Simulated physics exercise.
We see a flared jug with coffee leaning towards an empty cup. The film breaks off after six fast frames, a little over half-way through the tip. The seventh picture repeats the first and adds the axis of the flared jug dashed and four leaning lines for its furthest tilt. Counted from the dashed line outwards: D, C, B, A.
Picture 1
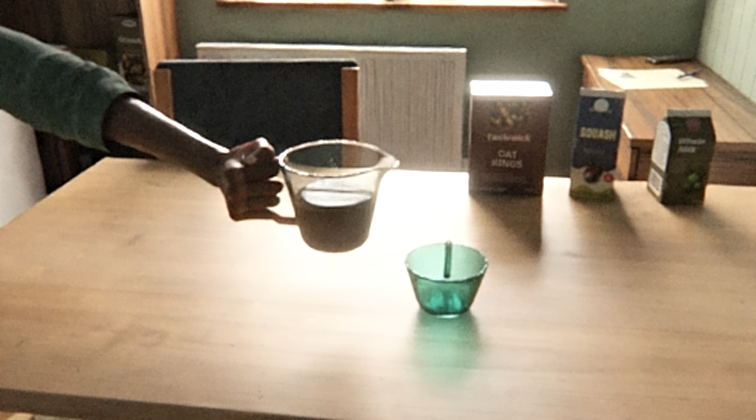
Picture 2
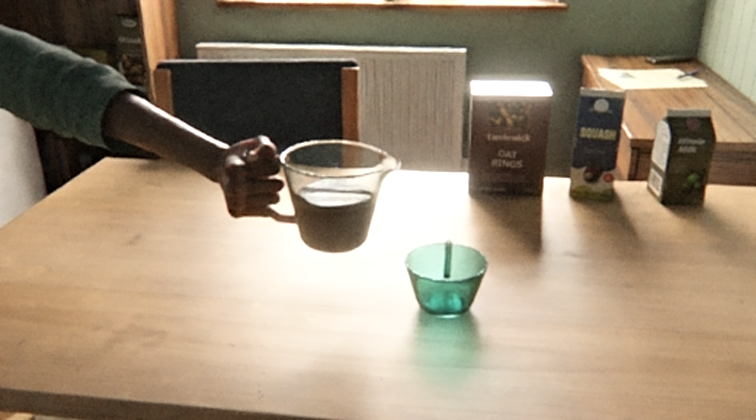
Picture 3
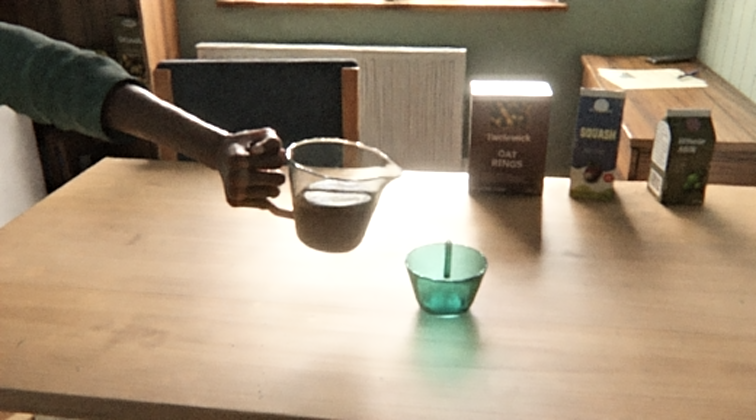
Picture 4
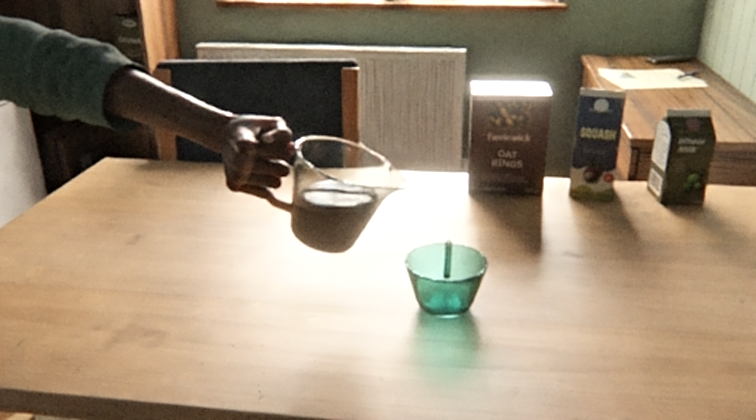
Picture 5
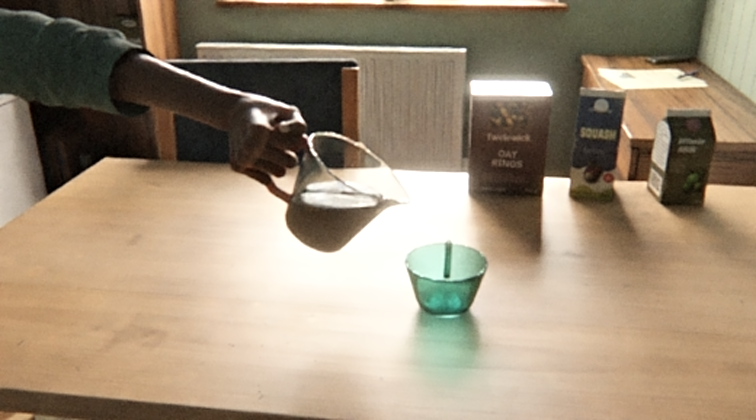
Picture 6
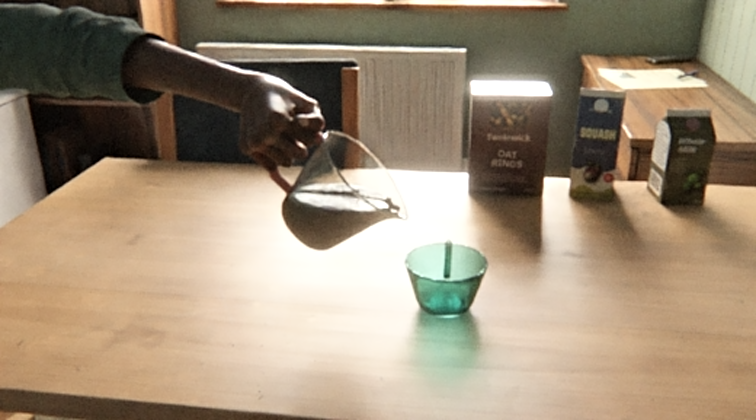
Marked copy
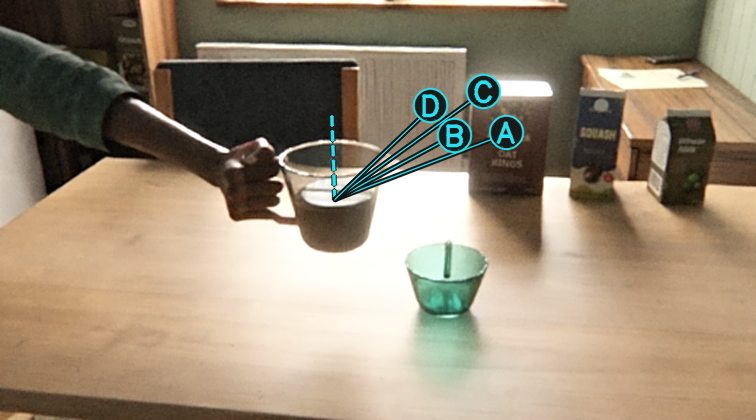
A hand steadily tilts a glass jug of dark coffee rightward above a green cup.
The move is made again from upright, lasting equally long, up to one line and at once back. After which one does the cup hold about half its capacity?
B works best here.
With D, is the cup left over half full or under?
Under half.
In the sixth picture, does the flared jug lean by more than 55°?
No.
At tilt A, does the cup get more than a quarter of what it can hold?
Yes, it does.
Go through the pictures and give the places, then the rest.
Upright, lip at (397, 163); rim of the cup round (446, 260); nothing has left yet, in the first picture.
Tipped about 2°, lip at (399, 166); nothing has left yet, in the second picture.
Tipped about 9°, lip at (403, 173); nothing has left yet, in the third picture.
Tipped about 19°, lip at (407, 186); nothing has left yet, in the fourth picture.
Tipped about 32°, lip at (409, 201); nothing has left yet, in the fifth picture.
Tipped about 45°, lip at (407, 217); nothing has left yet, in the sixth picture.
On the marked copy, A at (491, 139); B at (439, 143); C at (469, 101); D at (419, 118).
Choosing A, the cup ends with about 74 % of what it can hold; 3 % of the coffee is spilt.
Choosing B, the cup ends with about 53 % of what it can hold.
Choosing C, the cup ends with about 31 % of what it can hold.
Choosing D, the cup ends with about 14 % of what it can hold.
